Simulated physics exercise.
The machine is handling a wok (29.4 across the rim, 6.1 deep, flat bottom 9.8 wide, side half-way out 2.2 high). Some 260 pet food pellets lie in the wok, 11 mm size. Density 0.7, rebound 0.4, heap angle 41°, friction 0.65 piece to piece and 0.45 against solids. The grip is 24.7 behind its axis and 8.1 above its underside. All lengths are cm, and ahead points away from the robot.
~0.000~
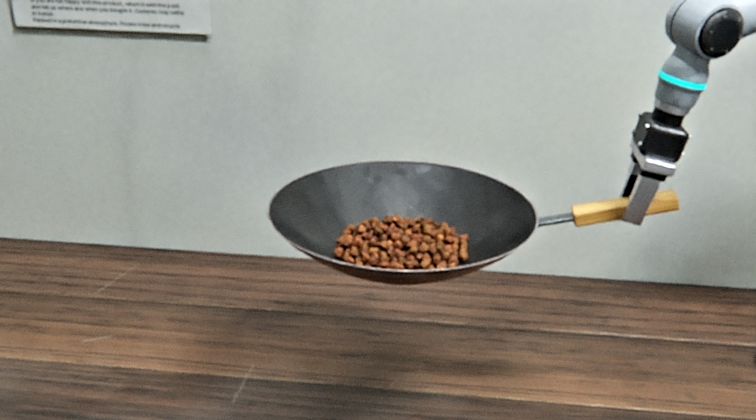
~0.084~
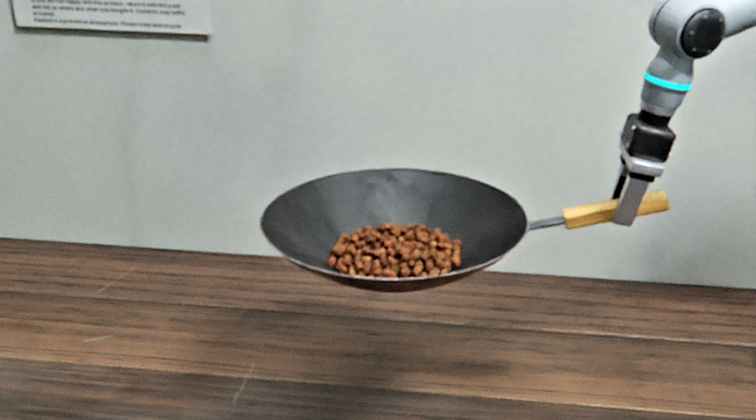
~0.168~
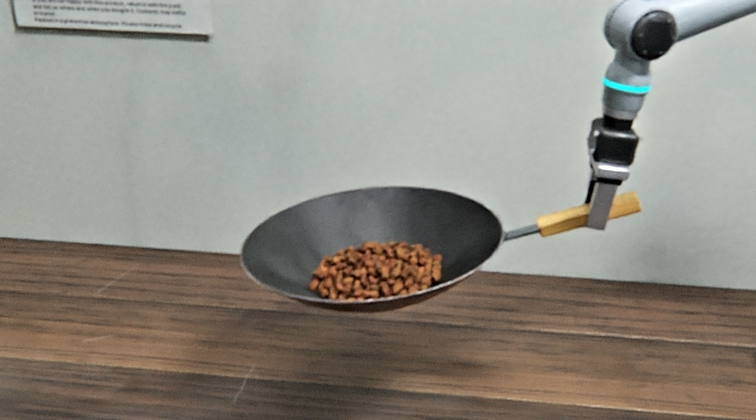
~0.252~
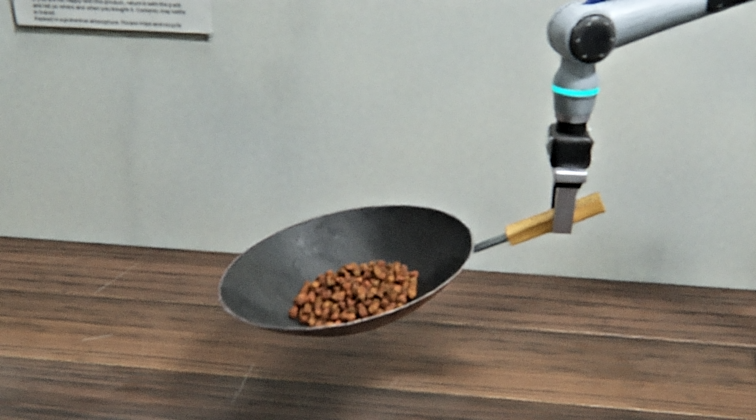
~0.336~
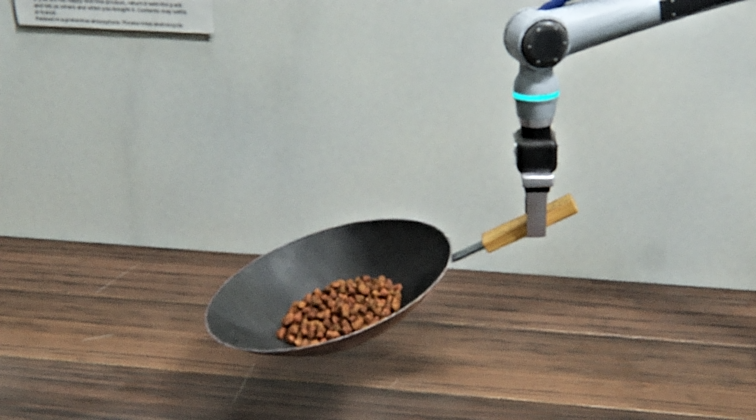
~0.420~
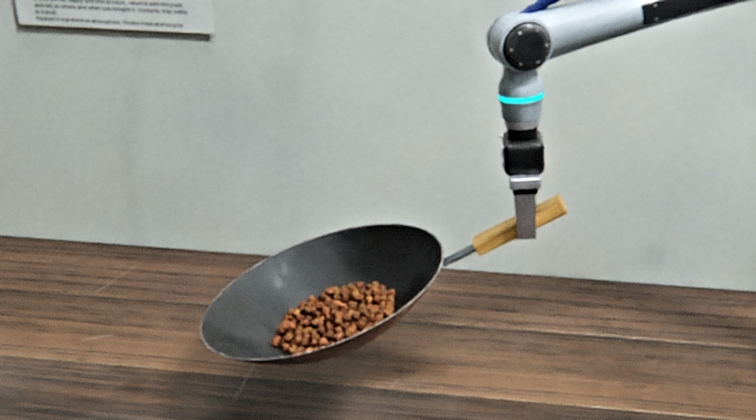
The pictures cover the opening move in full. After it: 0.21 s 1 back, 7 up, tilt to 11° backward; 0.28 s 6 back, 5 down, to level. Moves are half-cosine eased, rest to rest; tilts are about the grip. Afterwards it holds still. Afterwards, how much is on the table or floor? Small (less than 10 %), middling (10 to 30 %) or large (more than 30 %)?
Share on the table or floor: Middling (10 to 30 %).
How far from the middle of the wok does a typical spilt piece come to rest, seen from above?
Roughly 20 cm.
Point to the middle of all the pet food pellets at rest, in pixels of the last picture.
At about (319, 243).
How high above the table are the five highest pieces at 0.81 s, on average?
Some 36 cm.
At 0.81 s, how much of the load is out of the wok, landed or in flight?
Near 5 per cent so far.
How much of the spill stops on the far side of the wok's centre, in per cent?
Some 100 per cent.
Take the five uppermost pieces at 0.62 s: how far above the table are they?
Roughly 36 cm.
After 0.62 s, tilted 11° backward, highest piece 36 above the table; 262 in the wok.
After 0.81 s, tilted 3° backward, highest piece 37 above the table; 247 in the wok, 15 in flight or on a rim.
After 1.11 s, level, highest piece 26 above the table; 223 in the wok, 32 on the table or floor, 7 in flight or on a rim.
After 2.16 s, level, highest piece 26 above the table; 223 in the wok, 39 on the table or floor.
In the end, 223 in the wok, 39 on the table or floor. That is 15 % on the table or floor.
